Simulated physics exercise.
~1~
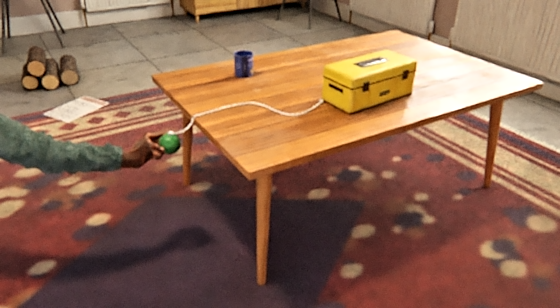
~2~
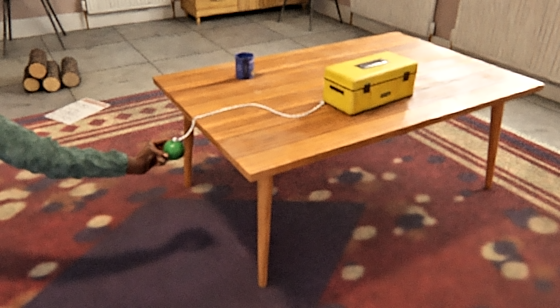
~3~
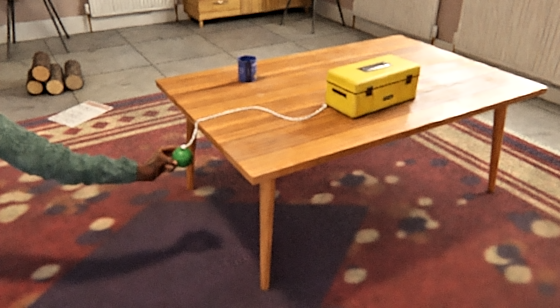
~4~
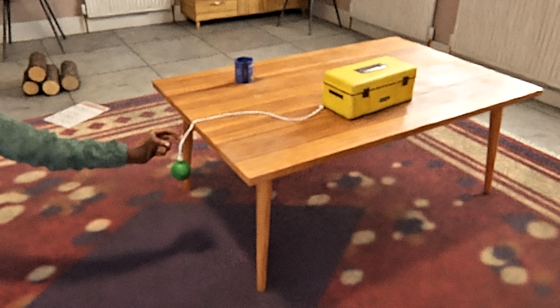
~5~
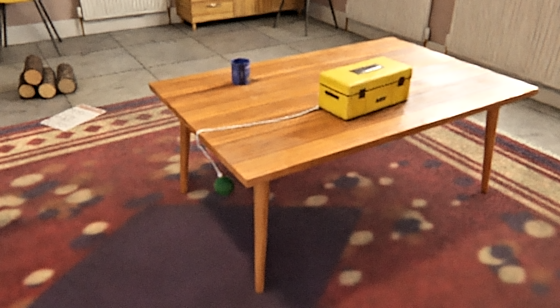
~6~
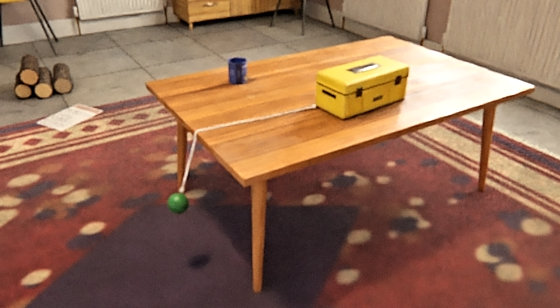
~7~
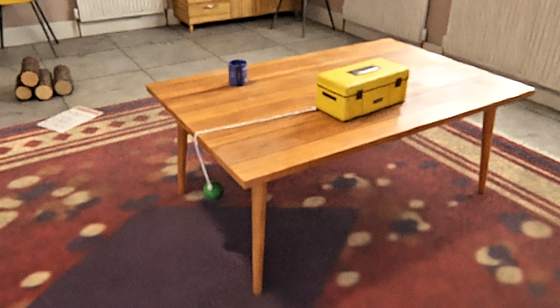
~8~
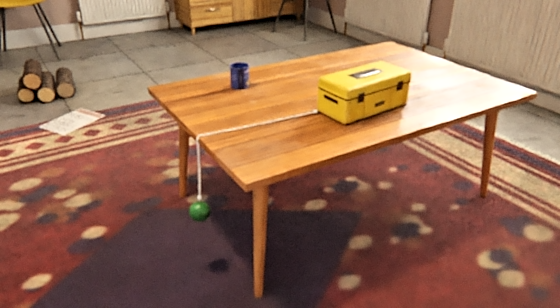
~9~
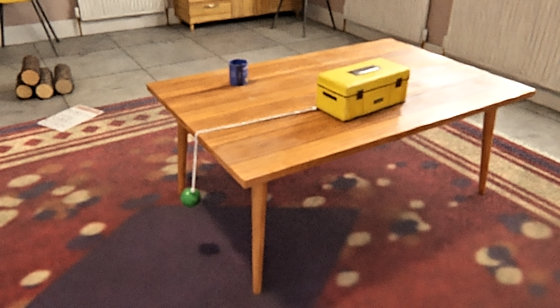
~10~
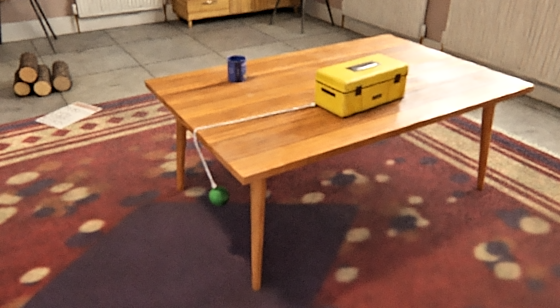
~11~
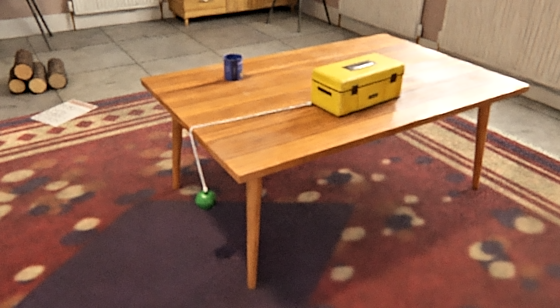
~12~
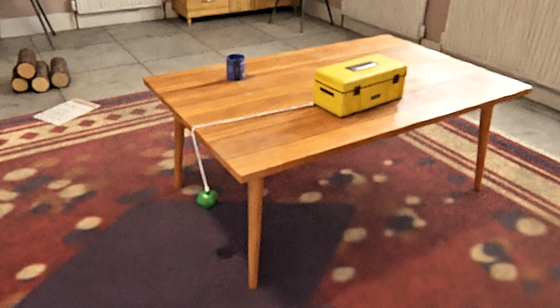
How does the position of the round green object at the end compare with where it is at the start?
At the start it is held in a hand just off the left side of the table. At the end it is lower and farther to the right, hanging from the cord below the tabletop edge.
